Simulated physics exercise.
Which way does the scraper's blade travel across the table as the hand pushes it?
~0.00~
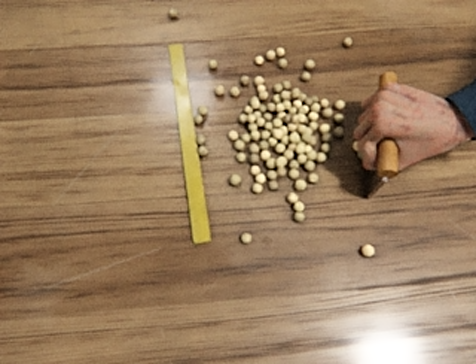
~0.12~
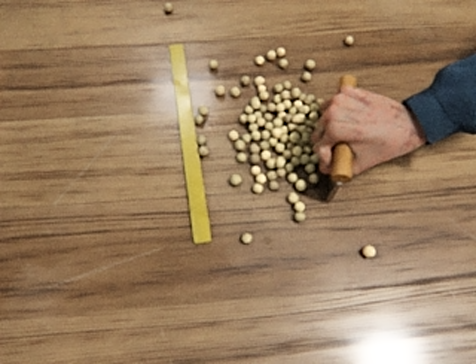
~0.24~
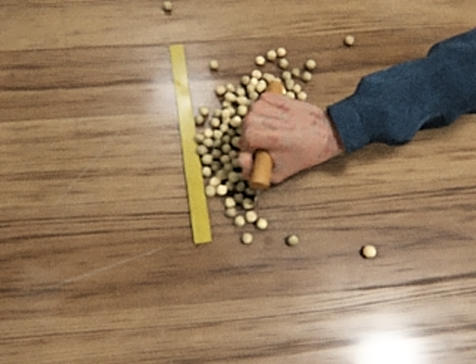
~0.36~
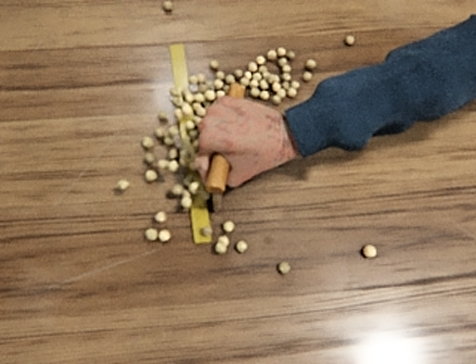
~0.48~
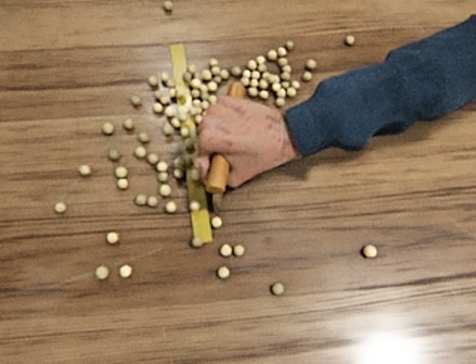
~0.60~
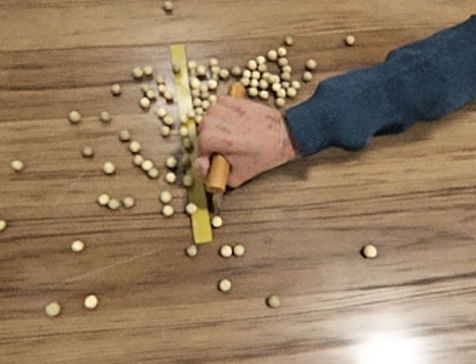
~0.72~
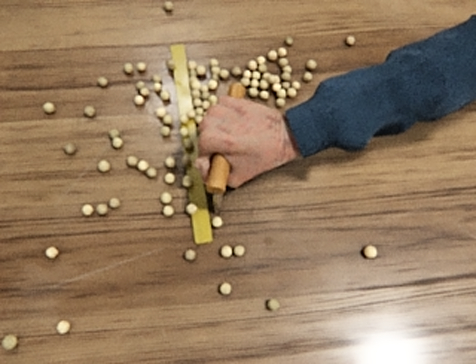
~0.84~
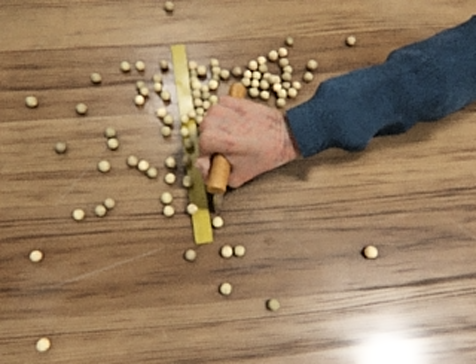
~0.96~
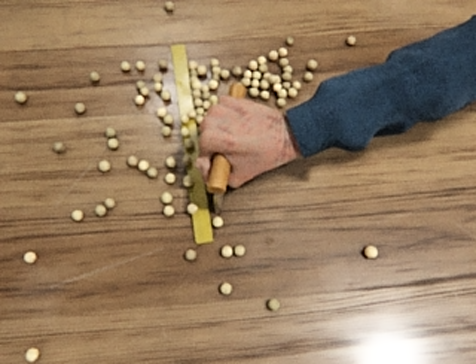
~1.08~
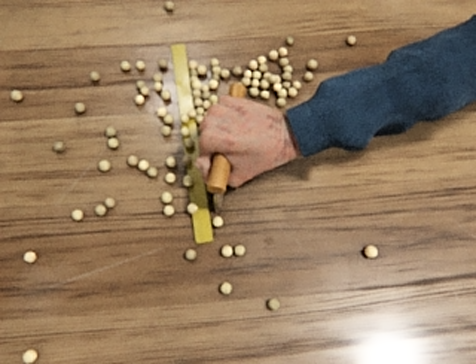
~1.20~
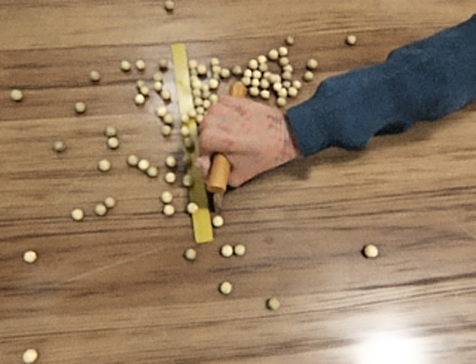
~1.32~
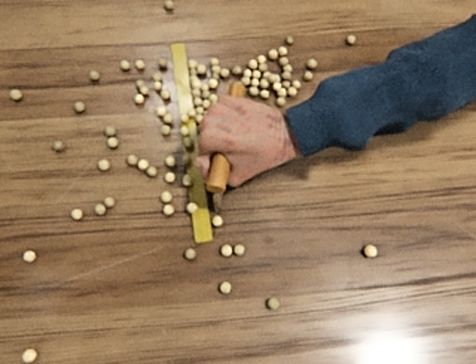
The blade travels to the left, toward the yellow strip.
